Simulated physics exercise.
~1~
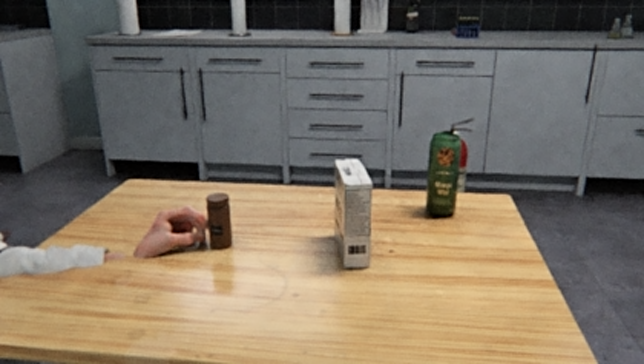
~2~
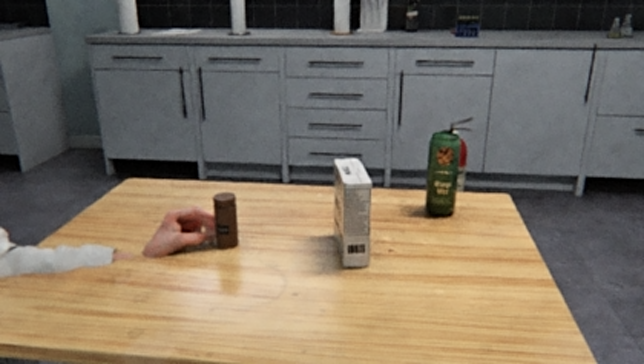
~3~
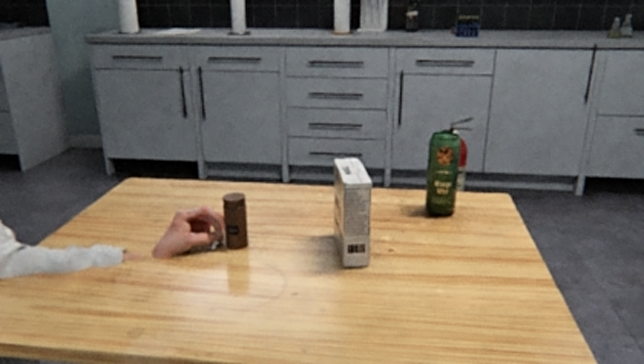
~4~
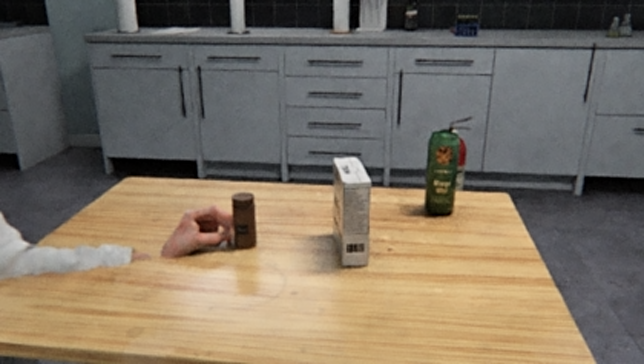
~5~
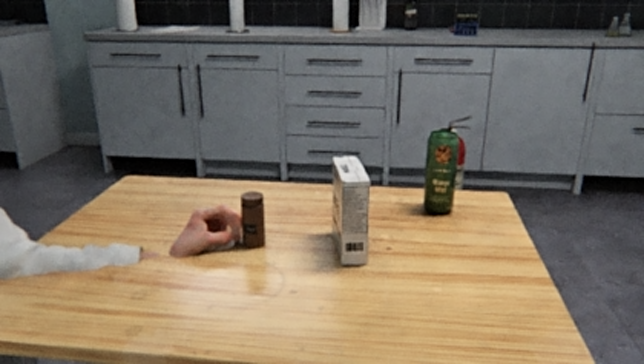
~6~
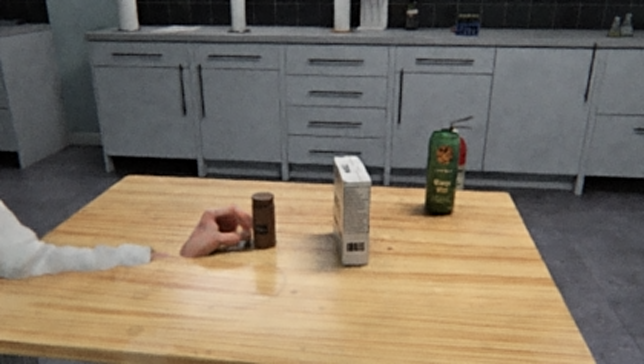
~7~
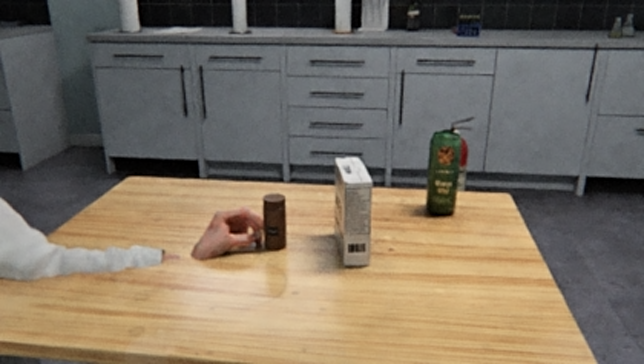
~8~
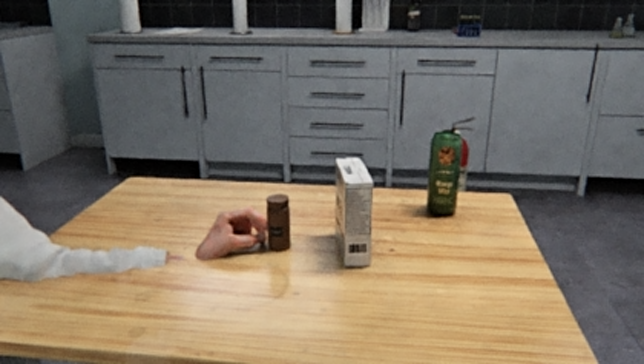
On a wooden table in a kitchen, a hand slowly pushed a small brown shaker to the right toward a white packet, then stopped short of it, leaving the shaker upright while the packet and a green can stayed put.
